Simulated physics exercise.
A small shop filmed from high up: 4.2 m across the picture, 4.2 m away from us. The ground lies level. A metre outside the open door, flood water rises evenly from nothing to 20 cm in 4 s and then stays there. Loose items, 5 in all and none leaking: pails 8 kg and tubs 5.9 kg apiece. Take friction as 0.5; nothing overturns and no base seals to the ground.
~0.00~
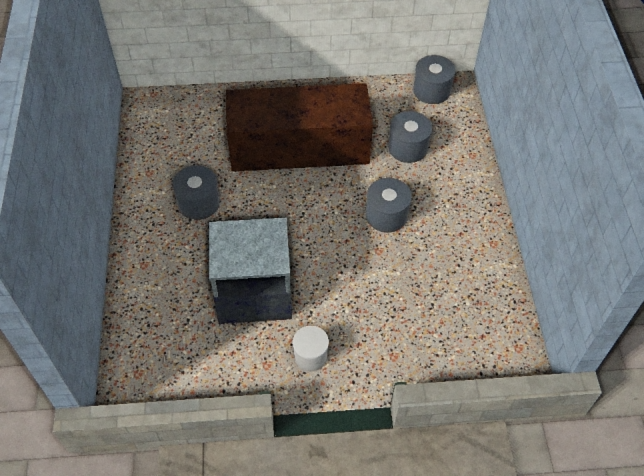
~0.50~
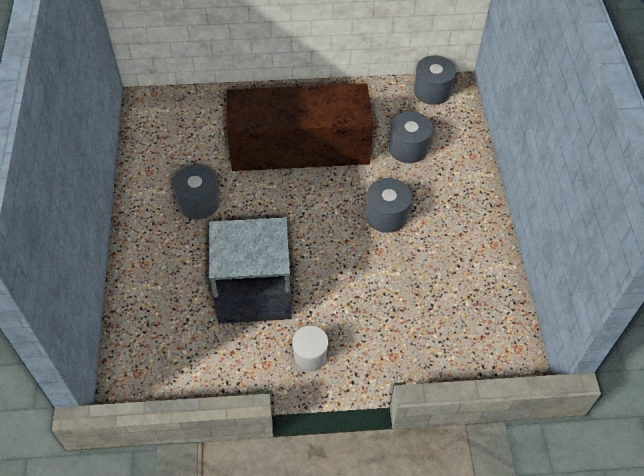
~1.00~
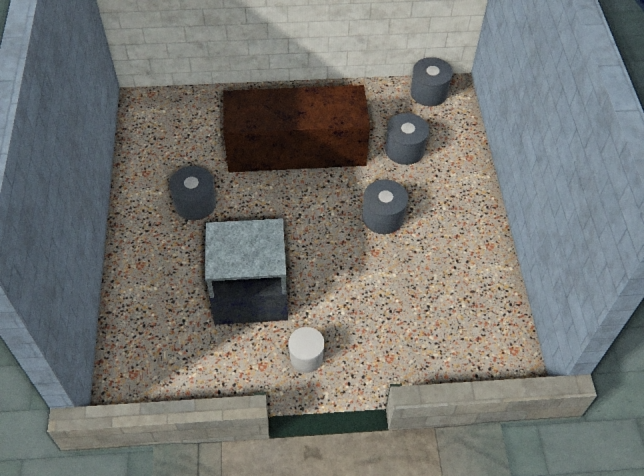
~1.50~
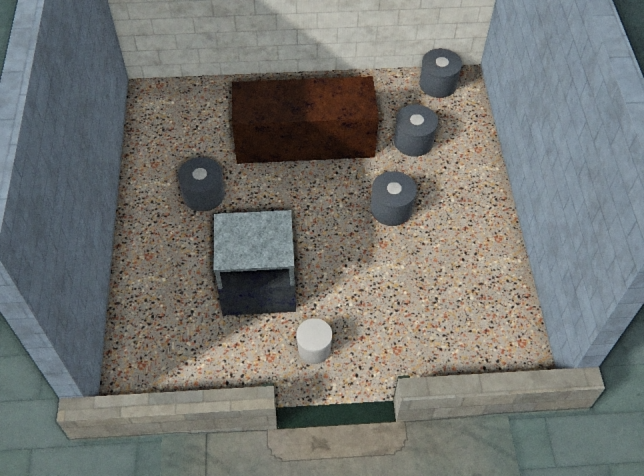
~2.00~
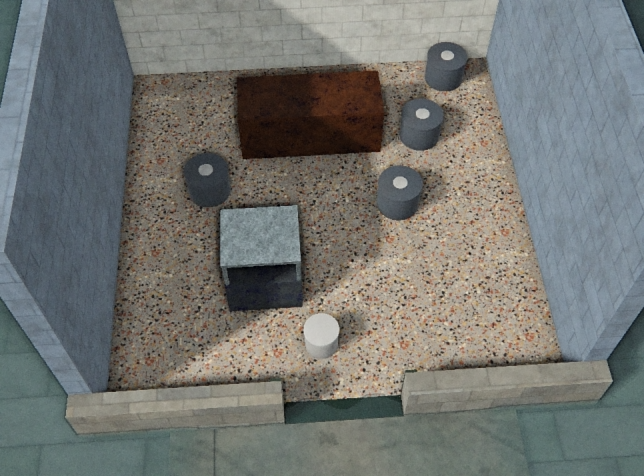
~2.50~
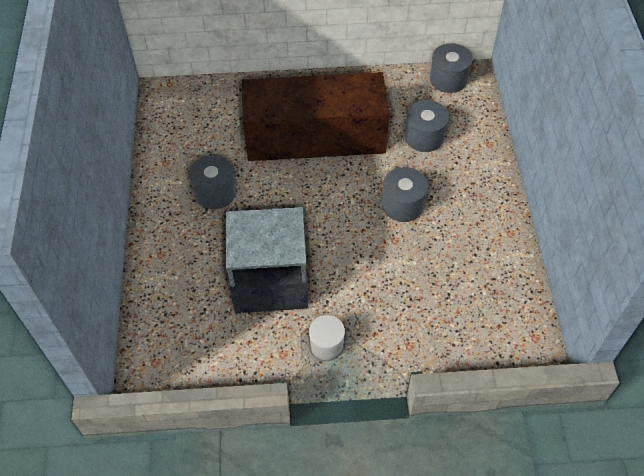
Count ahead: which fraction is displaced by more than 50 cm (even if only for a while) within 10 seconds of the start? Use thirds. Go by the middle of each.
It is two thirds or above.
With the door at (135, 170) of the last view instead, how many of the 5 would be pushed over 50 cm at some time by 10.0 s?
In that case 3 of them.
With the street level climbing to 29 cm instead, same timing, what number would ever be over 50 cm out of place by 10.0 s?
In that case 5 of them.
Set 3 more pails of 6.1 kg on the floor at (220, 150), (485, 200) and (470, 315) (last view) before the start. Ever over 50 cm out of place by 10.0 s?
In that order: Less, under, under.
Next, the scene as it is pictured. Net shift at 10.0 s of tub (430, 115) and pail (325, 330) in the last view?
In turn: 80 cm, 200 cm.
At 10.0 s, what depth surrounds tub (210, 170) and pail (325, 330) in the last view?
About 7 and 8 cm.
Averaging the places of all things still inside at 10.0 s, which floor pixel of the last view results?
At about (316, 123).
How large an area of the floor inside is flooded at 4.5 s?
Some 6.0 m2.
After 3.5 s 0 of 5 are over 50 cm from their spots; 0 afloat.
After 4.5 s 0 of 5 are over 50 cm from their spots; 0 afloat.
After 7.0 s 2 of 5 are over 50 cm from their spots; 2 afloat.
After 10.0 s 5 of 5 are over 50 cm from their spots, and 5 have been at some point; 4 afloat.
